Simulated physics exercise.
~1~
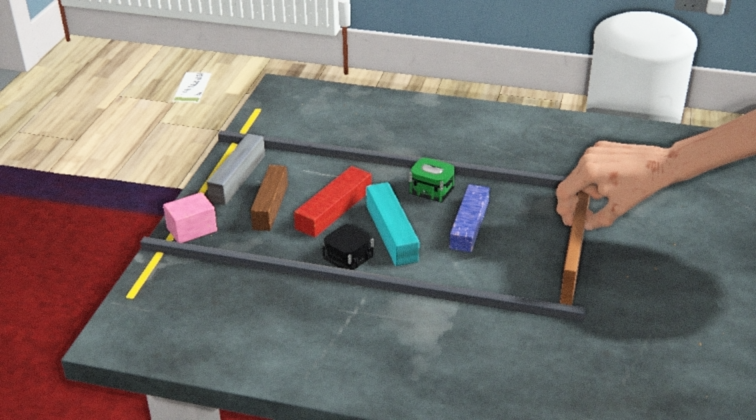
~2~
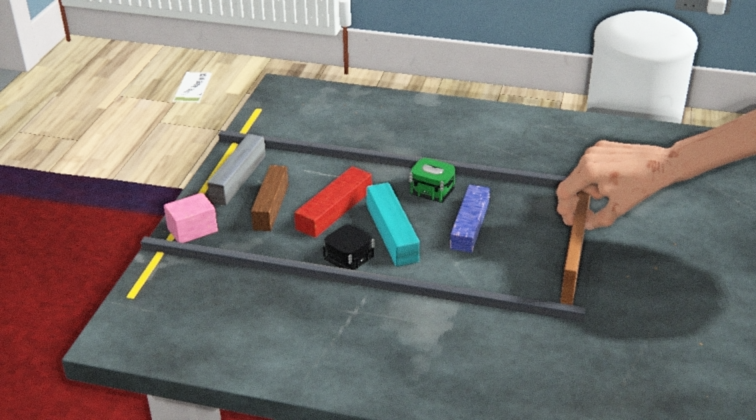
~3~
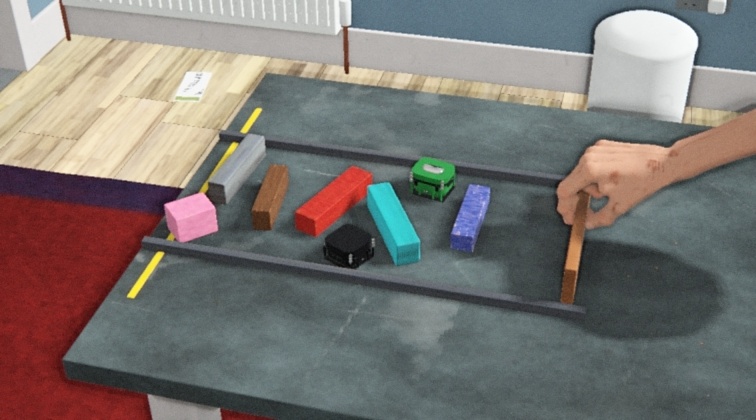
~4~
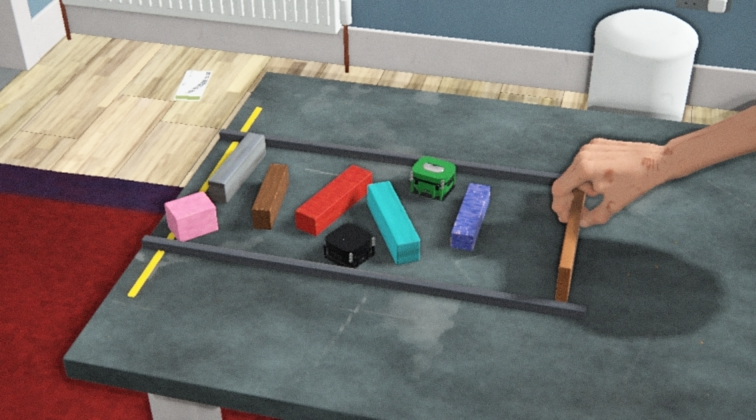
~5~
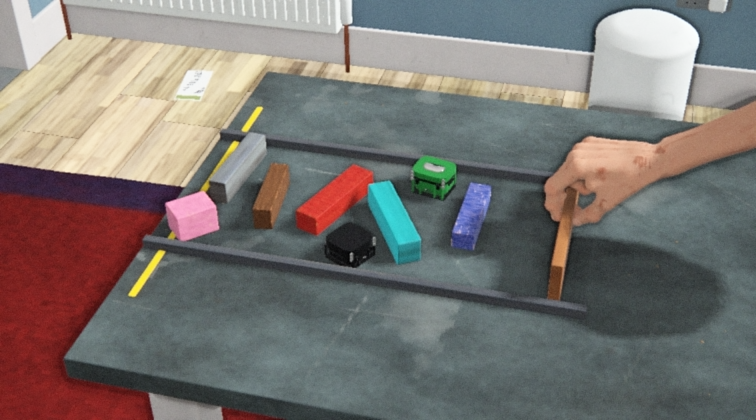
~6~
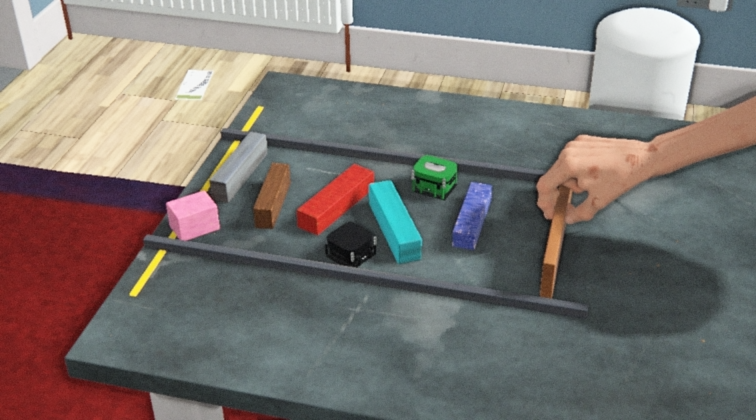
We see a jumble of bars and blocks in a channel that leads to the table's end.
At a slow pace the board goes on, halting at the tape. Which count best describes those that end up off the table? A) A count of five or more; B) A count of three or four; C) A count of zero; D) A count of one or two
Answer: A.
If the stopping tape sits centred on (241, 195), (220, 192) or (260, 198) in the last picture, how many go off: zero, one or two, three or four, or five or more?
Place one: Three to four; place two: At least five; place three: Just one or two.
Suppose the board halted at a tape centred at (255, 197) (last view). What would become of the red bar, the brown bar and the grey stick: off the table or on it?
Here the red bar remains in place while the brown bar drops down and the grey stick drops down.
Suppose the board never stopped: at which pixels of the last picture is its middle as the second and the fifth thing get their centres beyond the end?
At (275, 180) for the second, at (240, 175) for the fifth.
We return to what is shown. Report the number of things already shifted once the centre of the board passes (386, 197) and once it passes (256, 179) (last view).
At that stage 5; at the next, 8.
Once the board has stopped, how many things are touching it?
The figure is 2.
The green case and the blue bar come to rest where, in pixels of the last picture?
The green case comes to rest close to (217, 140), while the blue bar rests close to (198, 176).
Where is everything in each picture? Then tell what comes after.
The first frame shows pink block (190, 218); grey stick (237, 169); brown bar (270, 197); board (578, 228); tape (202, 192).
The second frame shows grey stick (237, 168); blue bar (470, 218).
The third frame shows brown bar (271, 197); board (579, 227).
The fourth frame shows pink block (191, 217); black case (349, 247).
The fifth frame shows grey stick (239, 167); turquoise stick (394, 221).
The sixth frame shows pink block (193, 216); grey stick (239, 166); brown bar (273, 195); board (559, 222); tape (205, 190).
A little later, none off yet; pink block at rest near (193, 216); grey stick at rest near (239, 166); brown bar at rest near (273, 195).
Next, none off yet; pink block at rest near (193, 216); grey stick at rest near (239, 166); brown bar moving near (268, 195).
Later still, none off yet; pink block tilted well over near (136, 227); grey stick tilted well over near (172, 191); brown bar shifted about its own width near (180, 180).
When it is over, the number that fall off is five or more; down, turquoise stick, black case, red bar, brown bar, grey stick and pink block.
